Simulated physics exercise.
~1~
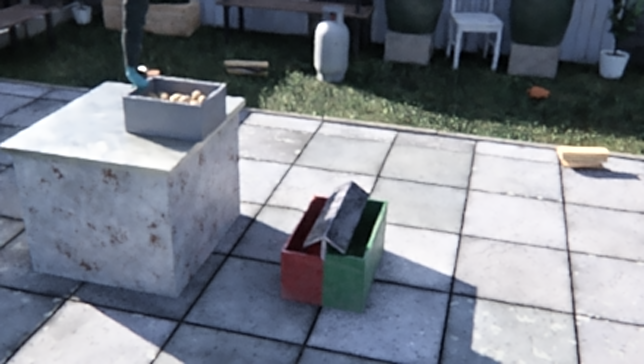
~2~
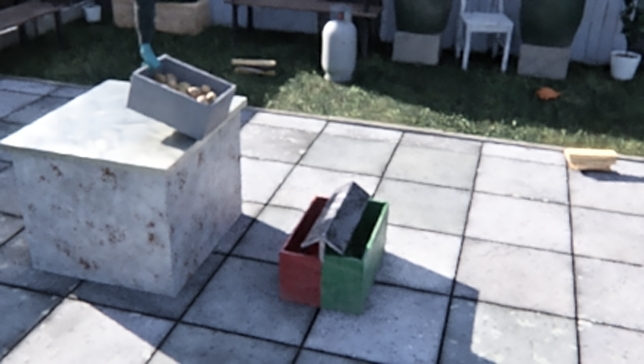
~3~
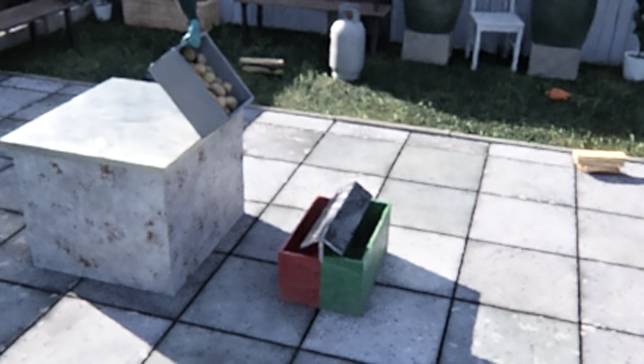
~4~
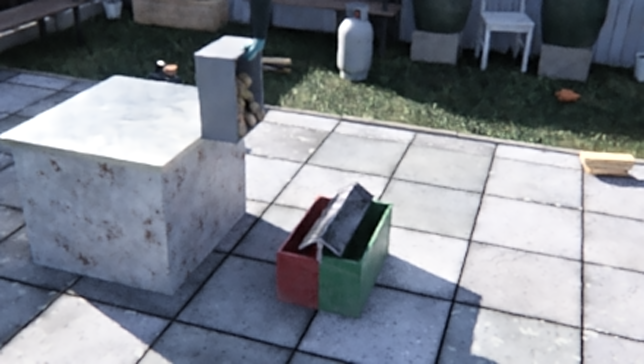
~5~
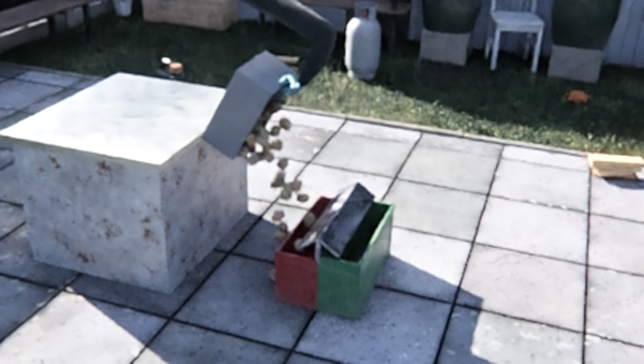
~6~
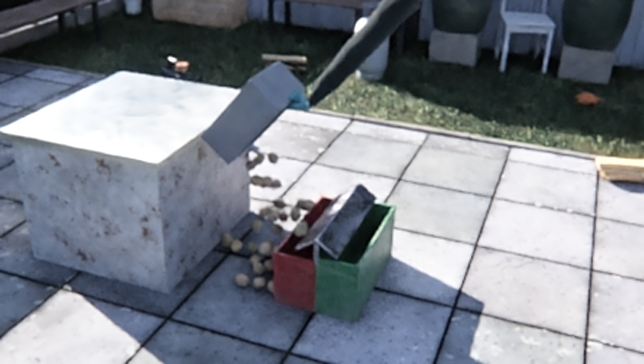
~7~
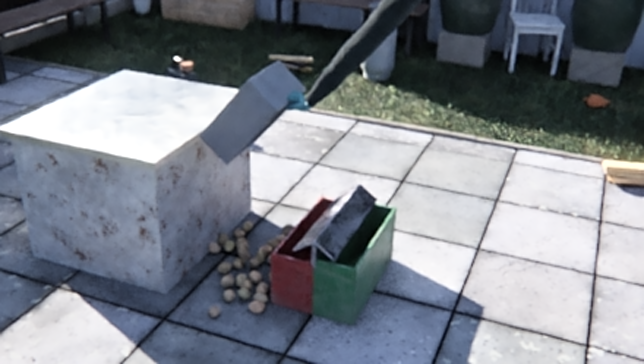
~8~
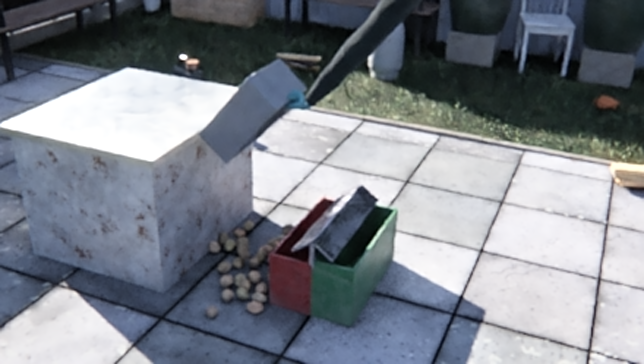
Dark mechanical arm tipping a grey crate of potatoes off a stone block, most spilling onto paving beside red and green tubs.
